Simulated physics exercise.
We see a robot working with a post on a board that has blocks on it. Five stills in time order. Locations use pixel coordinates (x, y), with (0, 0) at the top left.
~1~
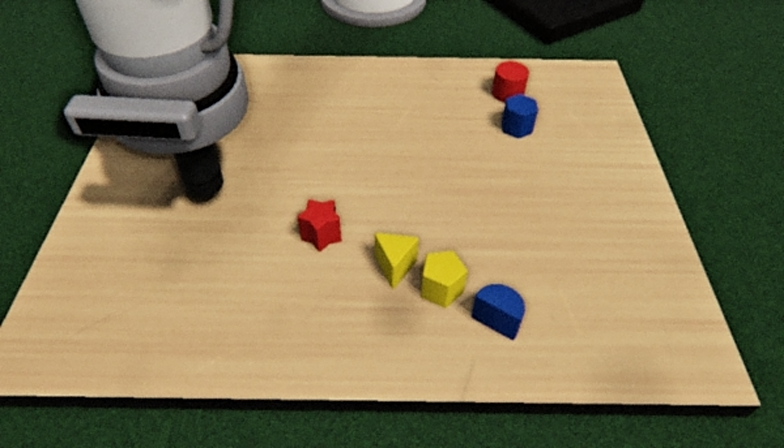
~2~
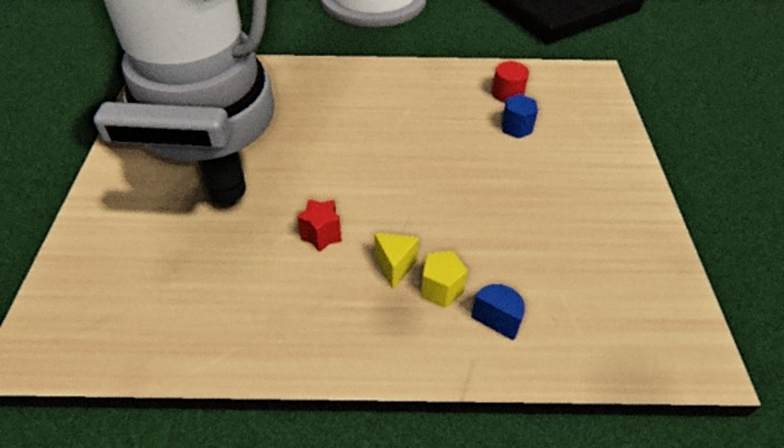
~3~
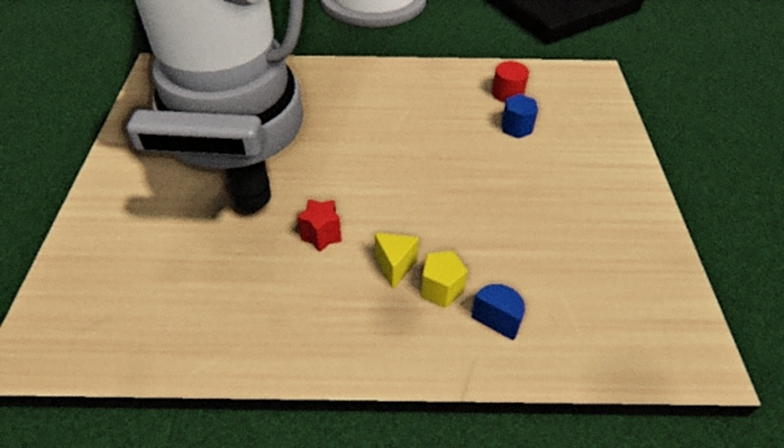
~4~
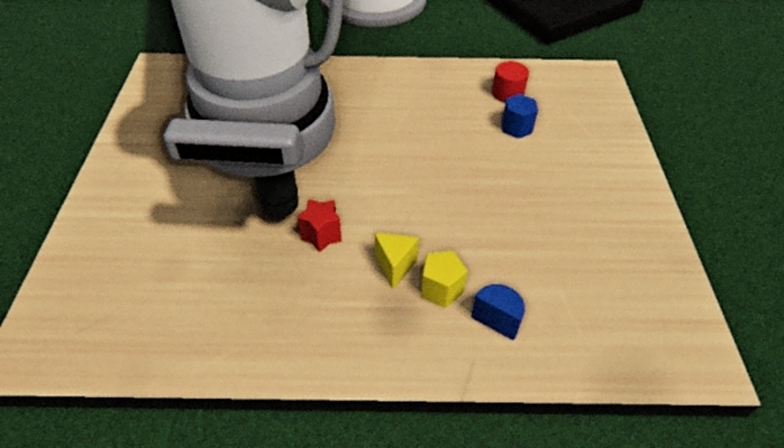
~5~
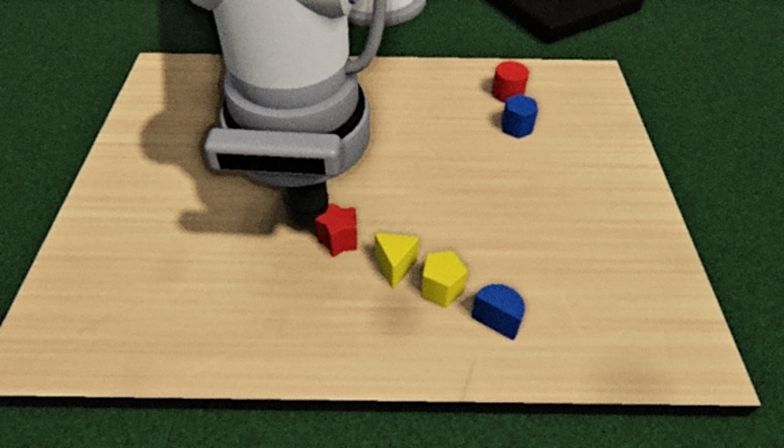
A robot arm moves right across the board and nudges the red star-shaped block slightly rightward.
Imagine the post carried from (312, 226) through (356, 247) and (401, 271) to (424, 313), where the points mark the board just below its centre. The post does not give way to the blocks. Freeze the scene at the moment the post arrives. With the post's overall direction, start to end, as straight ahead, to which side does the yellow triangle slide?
It moves left.
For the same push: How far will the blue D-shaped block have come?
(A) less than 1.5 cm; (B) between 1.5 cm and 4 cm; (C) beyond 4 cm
The answer is B.
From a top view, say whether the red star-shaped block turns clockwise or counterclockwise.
Looking down, my answer is that the red star-shaped block rotates anticlockwise.
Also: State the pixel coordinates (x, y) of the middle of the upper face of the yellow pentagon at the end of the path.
(504, 289)
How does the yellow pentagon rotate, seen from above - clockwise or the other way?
Overhead view: Clockwise.
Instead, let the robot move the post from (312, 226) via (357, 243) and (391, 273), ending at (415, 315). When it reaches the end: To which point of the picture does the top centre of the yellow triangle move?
It comes to (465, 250).
The first path, step by step. One third of the way, post (355, 234); red star-shaped block (386, 240); yellow triangle (420, 249), turned 15° clockwise; yellow pentagon (450, 270).
Two thirds of the way, post (402, 258); red star-shaped block (437, 262); yellow triangle (467, 250), turned 15° clockwise; yellow pentagon (481, 285), turned 80° clockwise; blue D-shaped block (515, 308), turned 30° anticlockwise.
At the end, post (425, 300); red star-shaped block (463, 279), turned 50° anticlockwise; yellow triangle (480, 249); yellow pentagon (504, 289), turned 100° clockwise; blue D-shaped block (528, 320), turned 25° anticlockwise.
